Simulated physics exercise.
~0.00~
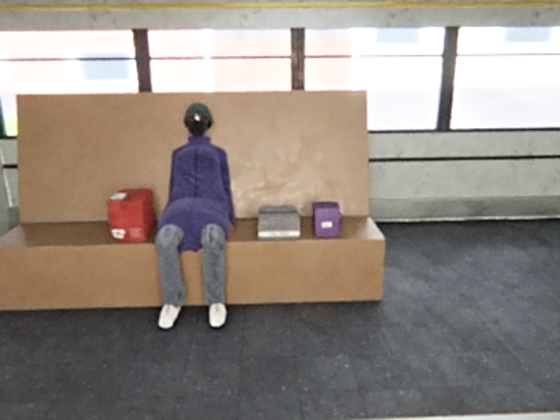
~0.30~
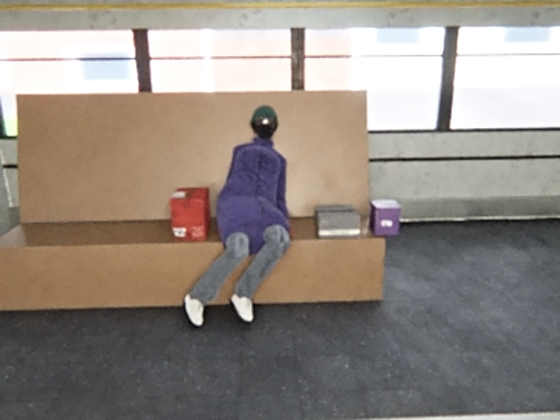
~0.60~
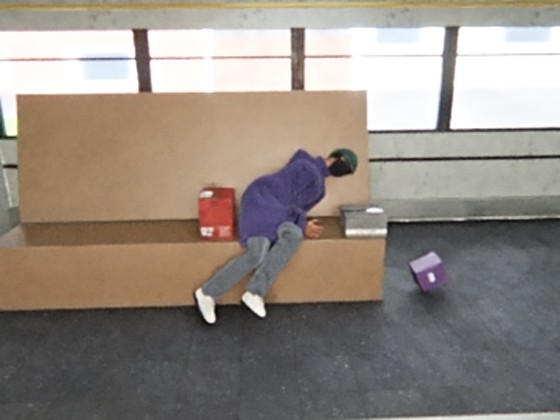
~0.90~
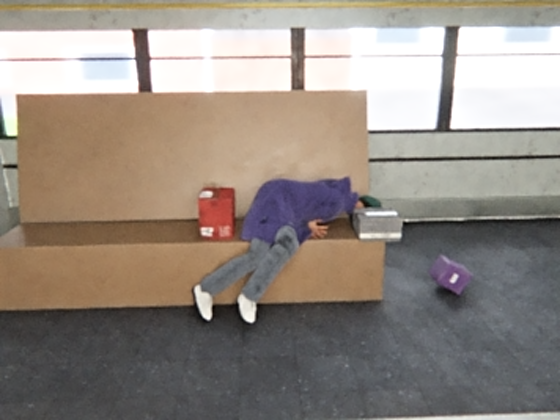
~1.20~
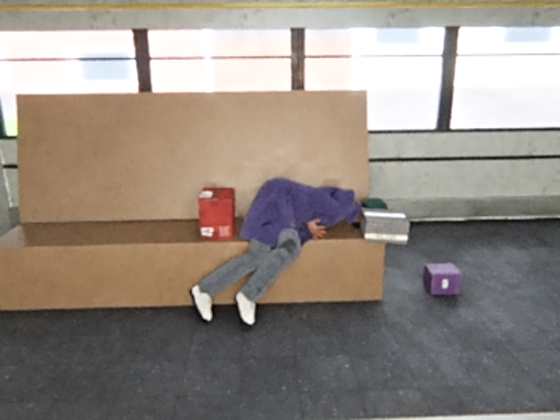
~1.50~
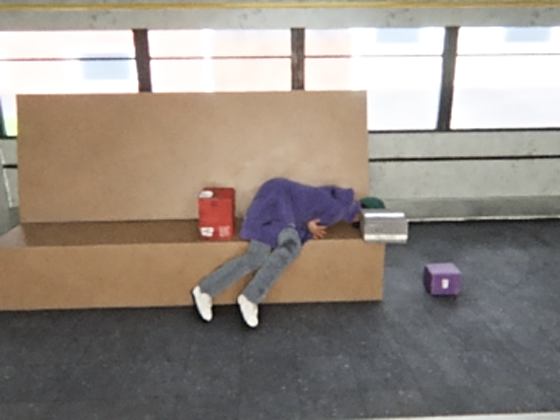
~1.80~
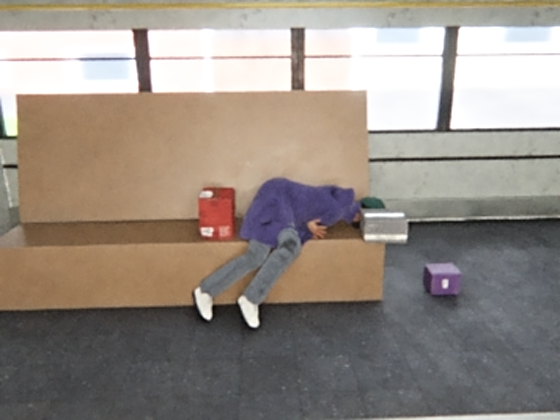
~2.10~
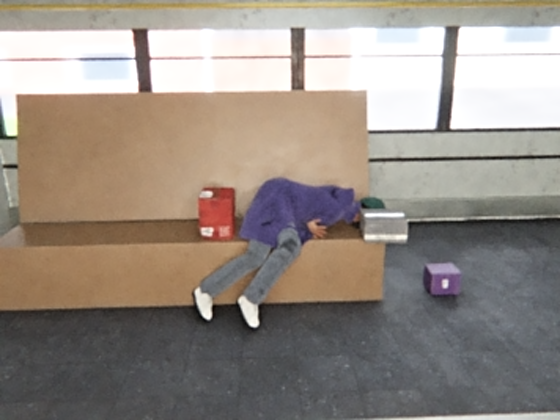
A person in a purple coat and dark green cap sits limply on a long brown bench, with a red box to the left and a grey carton and a purple box to the right. All of them slide right along the seat, and the person begins to lean that way. The purple box slips off the bench end and tumbles to the floor, while the person topples sideways. The grey carton edges to the end of the seat, the head coming down beside it. Everything settles, the person slumped over with hips on the bench, the red box upright behind.
